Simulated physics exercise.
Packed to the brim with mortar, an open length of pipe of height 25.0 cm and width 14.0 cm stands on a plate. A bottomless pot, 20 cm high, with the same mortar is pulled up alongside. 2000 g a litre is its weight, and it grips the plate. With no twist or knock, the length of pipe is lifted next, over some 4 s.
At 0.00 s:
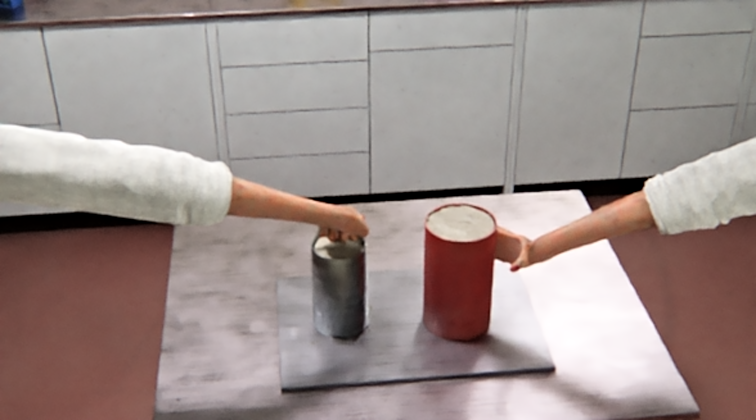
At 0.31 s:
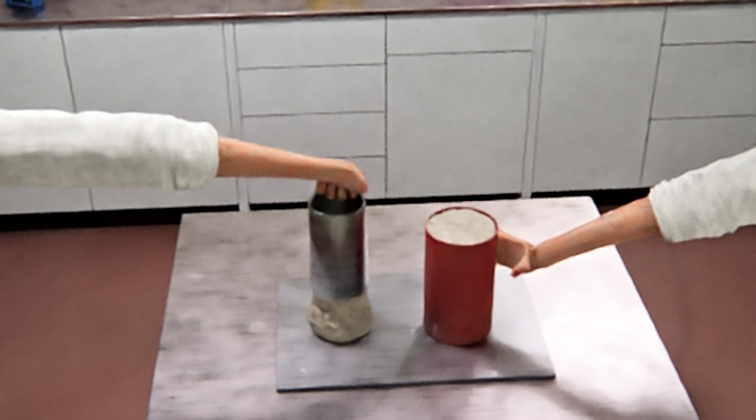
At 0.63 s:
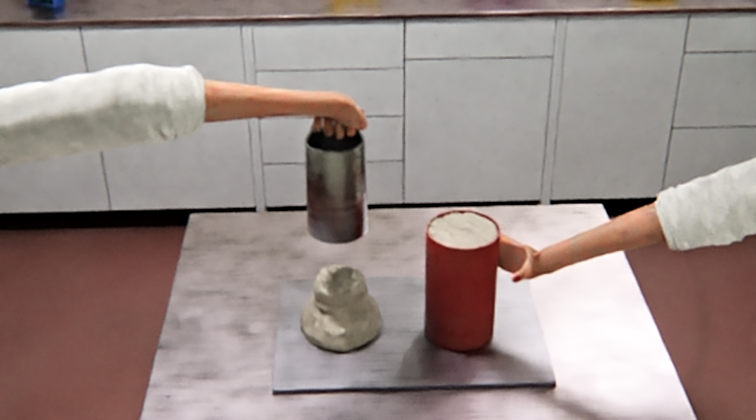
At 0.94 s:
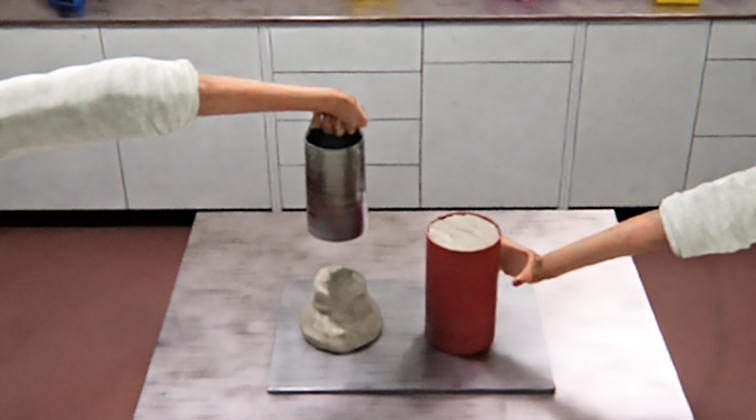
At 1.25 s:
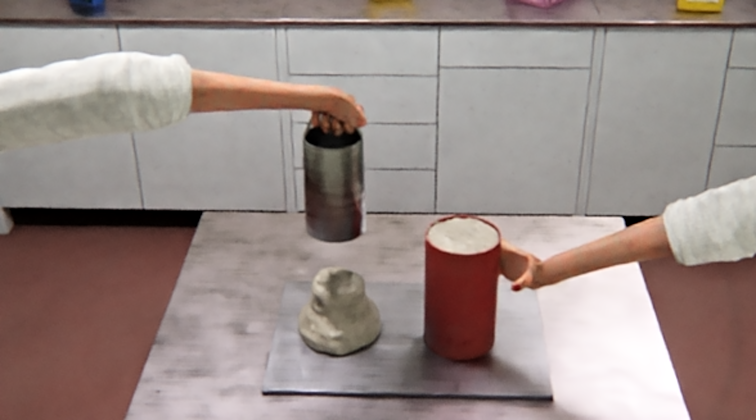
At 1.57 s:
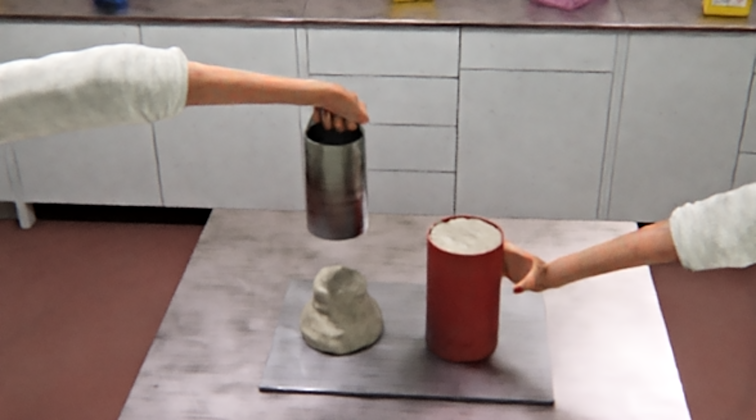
A hand lifts a dark metal cylinder, leaving a slumped grey mound beside a filled red cylinder.
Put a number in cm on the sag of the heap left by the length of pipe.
Estimate: Near 9 cm.
By 2.6 s, the length of pipe is up 6.2 cm; the mortar has come down 2.7 cm to 22 cm and is 19 cm wide.
By 3.6 s, the length of pipe is up 16 cm; the mortar has come down 7.8 cm to 17 cm and is 23 cm wide.
By 4.6 s, the length of pipe is up 26 cm; the mortar has come down 8.4 cm to 17 cm and is 24 cm wide.
By 5.8 s, the length of pipe is clear; the mortar has come down 8.6 cm to 16 cm and is 24 cm wide.
By 6.2 s, at rest, the length of pipe is clear; the mortar has come down 8.6 cm to 16 cm and is 24 cm wide.
